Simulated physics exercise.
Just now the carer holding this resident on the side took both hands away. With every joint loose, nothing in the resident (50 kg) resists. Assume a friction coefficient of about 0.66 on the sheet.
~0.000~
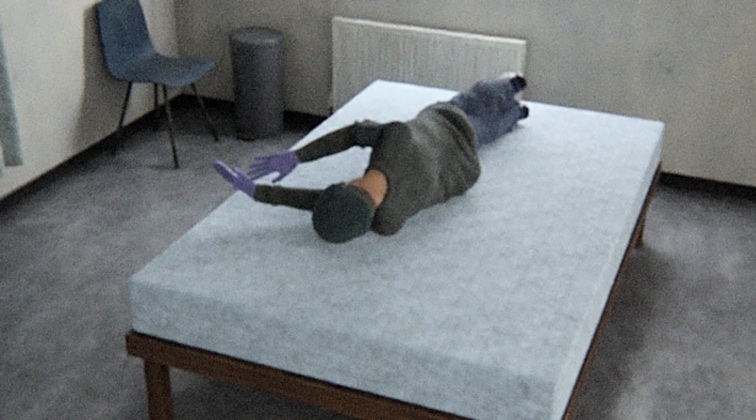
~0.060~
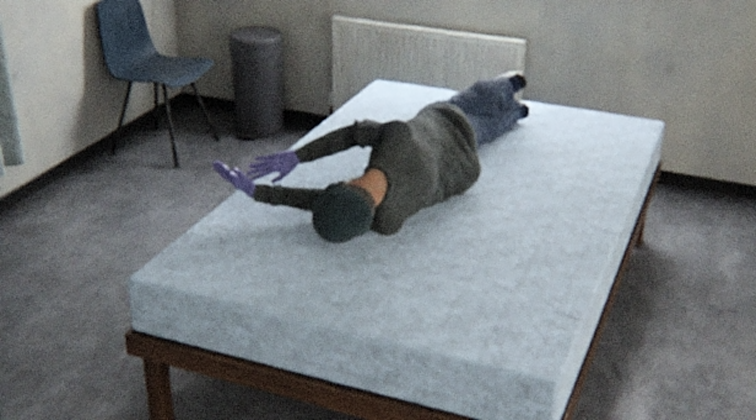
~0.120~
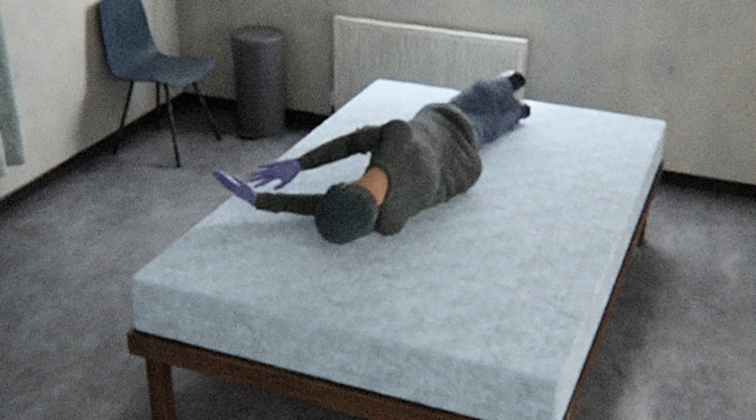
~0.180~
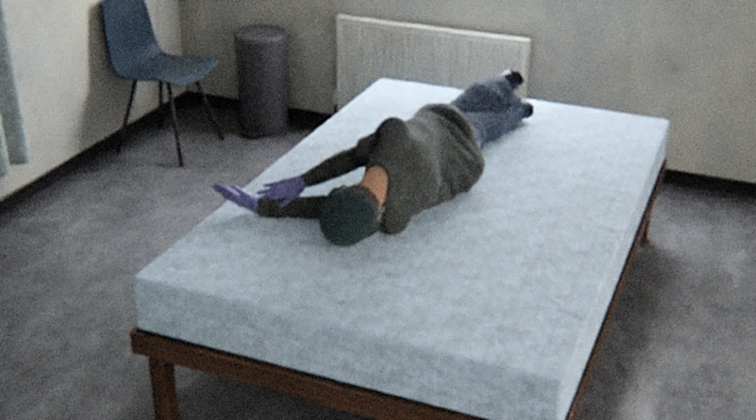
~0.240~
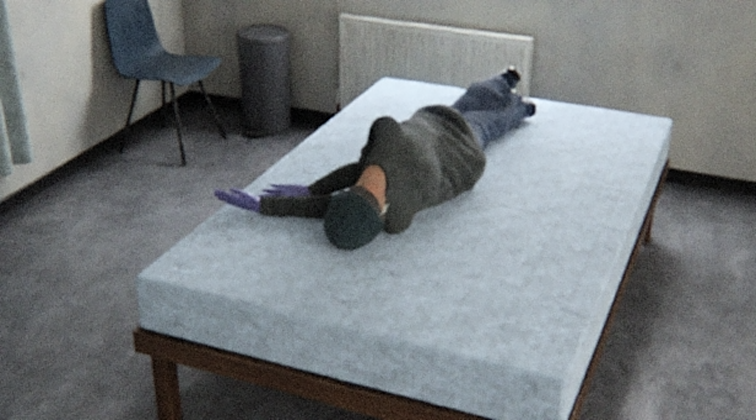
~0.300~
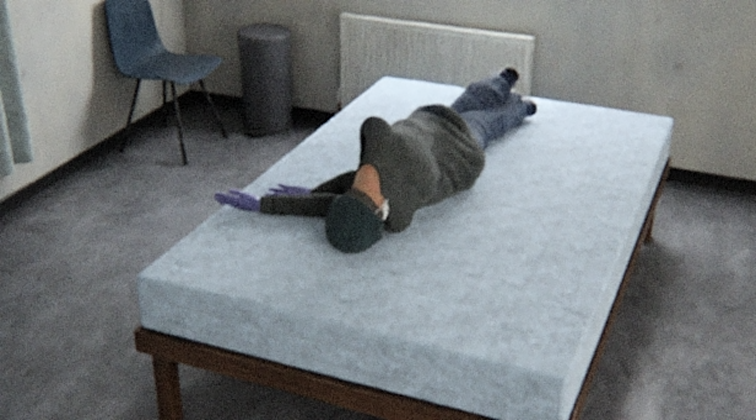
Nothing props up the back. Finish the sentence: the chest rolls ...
... towards the front.
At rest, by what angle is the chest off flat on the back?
The chest finishes turned some 150° from lying flat on its back.
After 0.54 s the chest is turned 135° from lying flat on the back, near (373, 178) in the last picture's view.
After 0.94 s the chest is turned 140° from lying flat on the back, near (374, 179) in the last picture's view.
After 1.54 s the chest is turned 145° from lying flat on the back, near (374, 179) in the last picture's view.
When all is still (4.0 s), chest rolls forwards.
